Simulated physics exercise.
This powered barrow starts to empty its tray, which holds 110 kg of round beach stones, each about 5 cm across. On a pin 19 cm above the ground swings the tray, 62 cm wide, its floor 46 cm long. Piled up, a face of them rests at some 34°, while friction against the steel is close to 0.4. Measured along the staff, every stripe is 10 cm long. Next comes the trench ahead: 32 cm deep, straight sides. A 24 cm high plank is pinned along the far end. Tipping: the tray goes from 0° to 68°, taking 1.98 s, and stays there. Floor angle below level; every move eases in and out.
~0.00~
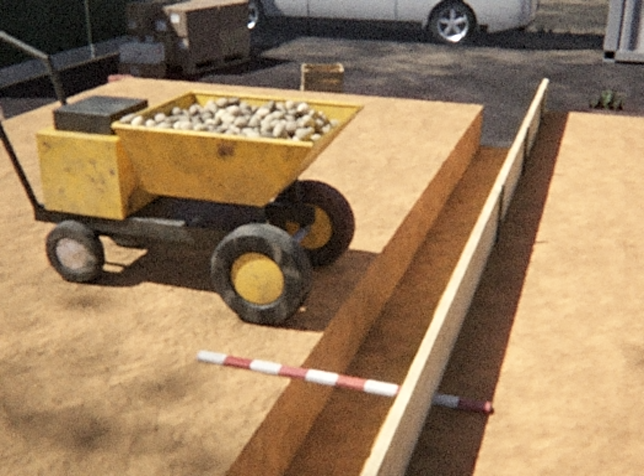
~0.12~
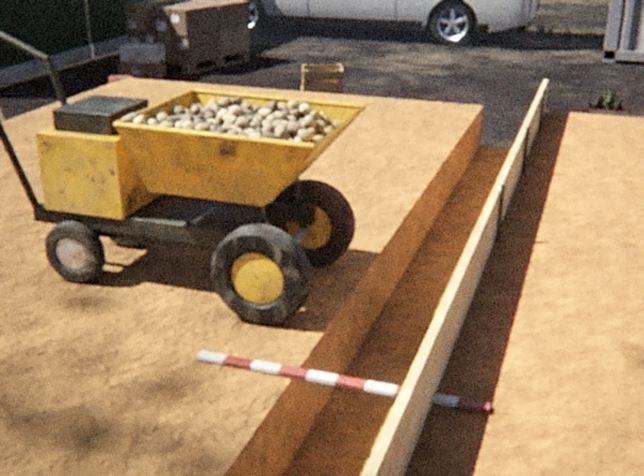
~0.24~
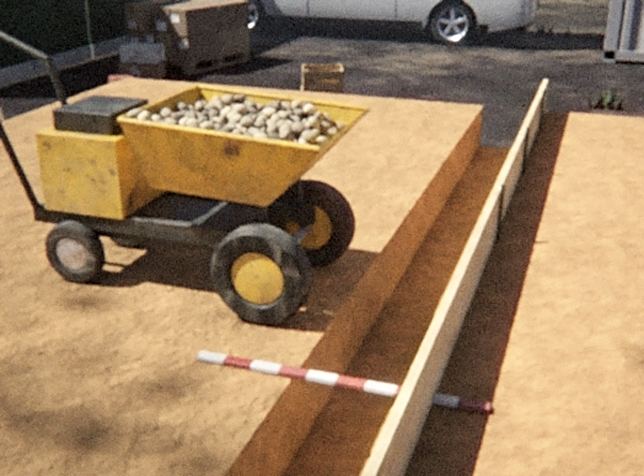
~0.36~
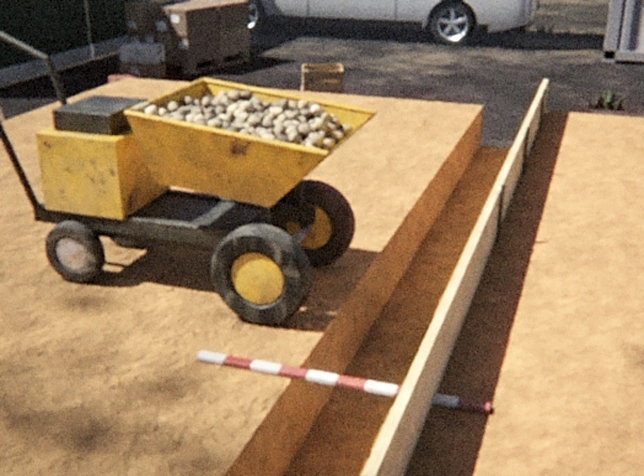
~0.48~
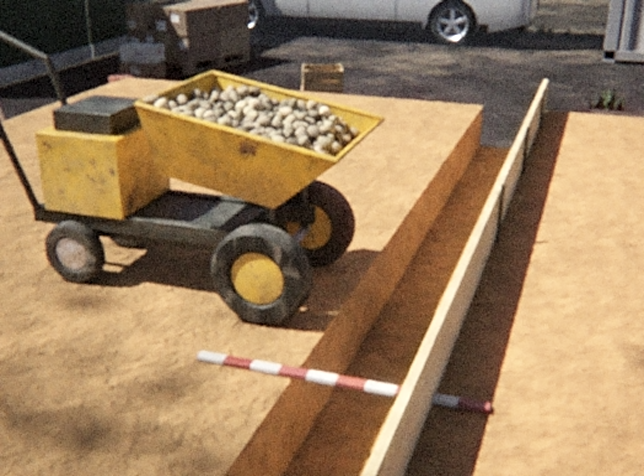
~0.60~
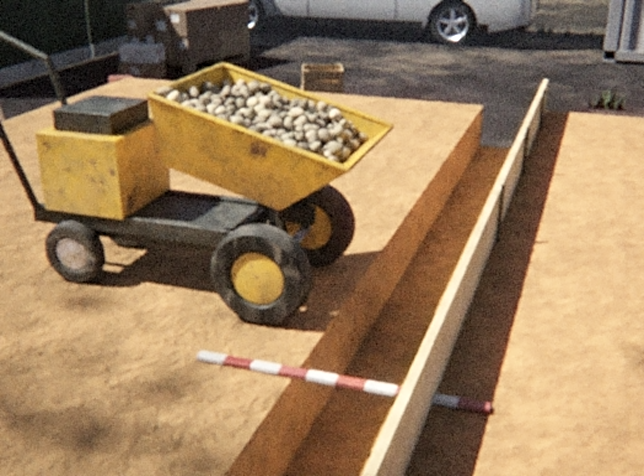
The yellow tray of a powered barrow, loaded with rounded stones, tilts gradually, its rear rising and its front lip swinging right toward a trench lined with a long plank, while the wheels and striped staff stay still.
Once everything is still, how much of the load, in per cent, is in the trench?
About 79 per cent.
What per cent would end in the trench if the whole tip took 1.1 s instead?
In that case, around 75%.
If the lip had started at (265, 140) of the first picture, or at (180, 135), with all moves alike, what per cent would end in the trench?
First place: Near 100%; second place: Near 80%.
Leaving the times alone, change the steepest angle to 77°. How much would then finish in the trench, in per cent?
Near 85 per cent then.
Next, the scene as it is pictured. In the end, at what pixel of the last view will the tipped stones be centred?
I'd put it close to (425, 370).
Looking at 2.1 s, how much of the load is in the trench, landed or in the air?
By then, around 40 percent.
After 1.5 s the floor is at 57°; 96 % in the tray, 4 % in the trench; the foremost stones are at (452, 257).
After 2.1 s the floor is at 68°; 45 % in the tray, 38 % in the trench, 17 % past the trench; the foremost stones are at (607, 346).
After 2.4 s the floor is at 68°; 24 % in the tray, 56 % in the trench, 21 % past the trench; the foremost stones are past the picture's edge.
After 4.4 s the floor is at 68°; 0 % in the tray, 79 % in the trench, 21 % past the trench; the foremost stones are past the picture's edge.
